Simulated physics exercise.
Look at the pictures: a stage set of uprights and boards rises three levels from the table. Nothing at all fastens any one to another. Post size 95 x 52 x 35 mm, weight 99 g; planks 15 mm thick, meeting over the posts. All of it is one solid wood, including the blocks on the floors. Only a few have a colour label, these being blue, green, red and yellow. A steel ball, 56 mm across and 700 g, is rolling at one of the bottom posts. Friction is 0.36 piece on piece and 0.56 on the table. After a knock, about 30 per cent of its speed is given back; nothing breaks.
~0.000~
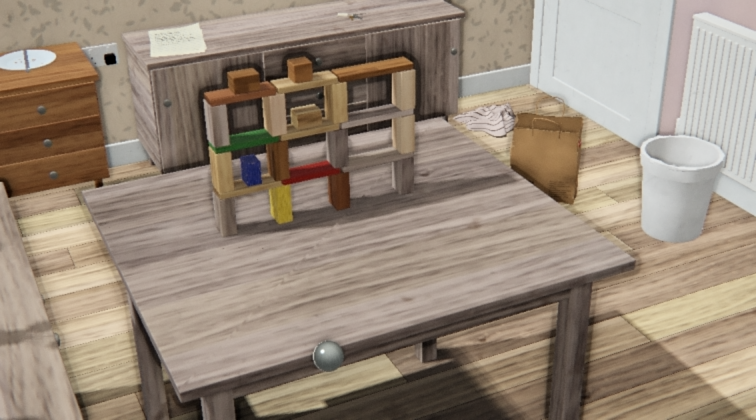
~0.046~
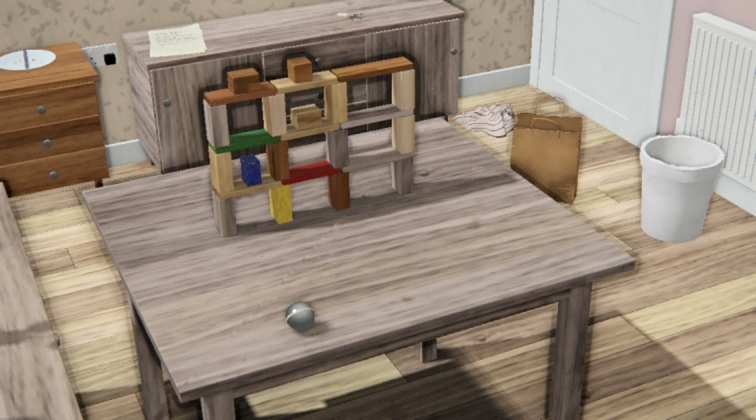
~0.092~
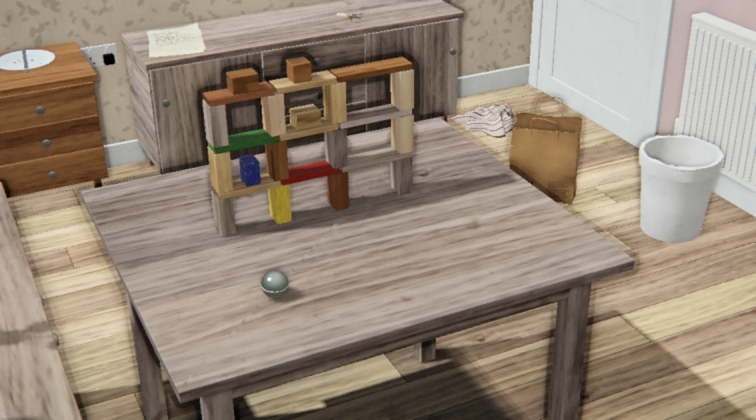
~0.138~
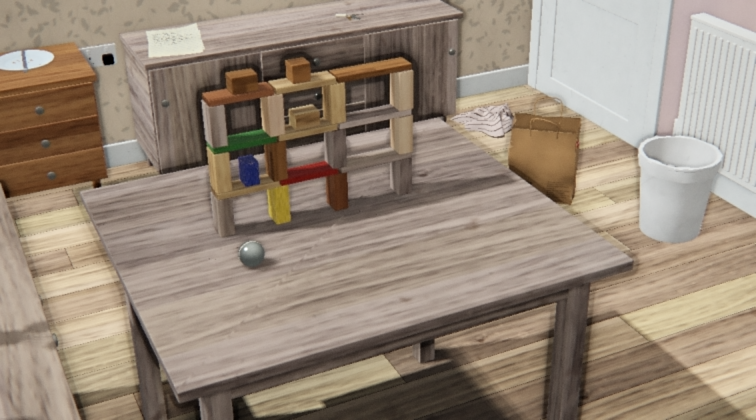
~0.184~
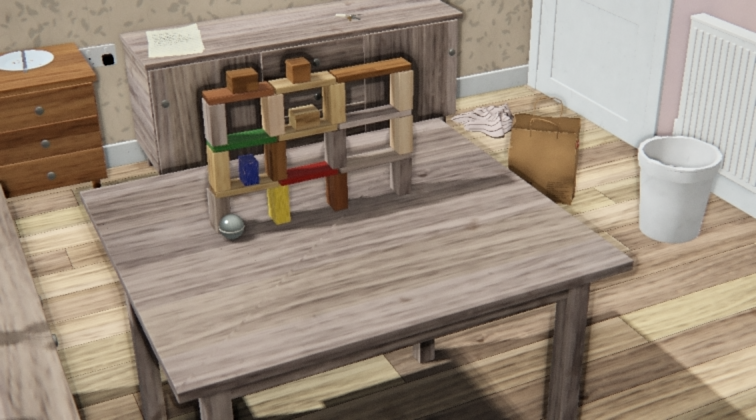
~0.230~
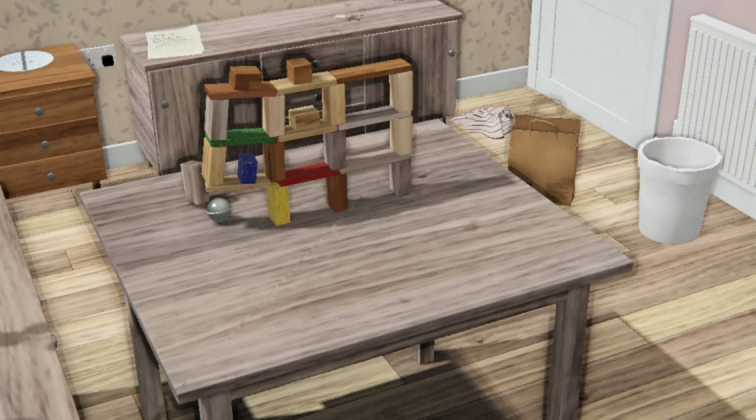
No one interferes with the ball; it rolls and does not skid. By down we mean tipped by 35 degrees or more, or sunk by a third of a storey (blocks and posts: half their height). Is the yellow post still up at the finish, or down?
Still up.
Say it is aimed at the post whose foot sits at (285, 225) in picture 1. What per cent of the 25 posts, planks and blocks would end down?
Changed setup: 100 per cent.
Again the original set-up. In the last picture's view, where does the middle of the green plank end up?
At about (240, 209).
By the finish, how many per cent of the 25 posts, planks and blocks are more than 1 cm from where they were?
35 in a hundred end up shifted.
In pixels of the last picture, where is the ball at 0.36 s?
Roughly at pixel (189, 168).
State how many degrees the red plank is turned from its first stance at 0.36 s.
Rotation: Approx. 0°.
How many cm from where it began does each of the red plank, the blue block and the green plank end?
I'd estimate red at 0 cm, blue at 18 cm and green at 20 cm.
After 0.36 s, ball still moving; 6 of the 25 pieces down; yellow post unmoved; green plank 37° from how it stood, 37 mm lower.
After 0.56 s, ball still moving; 8 of the 25 pieces down; yellow post 8 mm from its place; blue block on its side.
In the end (1.1 s), ball rolling away; 8 of the 25 pieces down; yellow post 8 mm from its place; blue block on its side; green plank 63° from how it stood, 19 cm lower. From the last view, middles, yellow post near (282, 201), blue block near (197, 204).
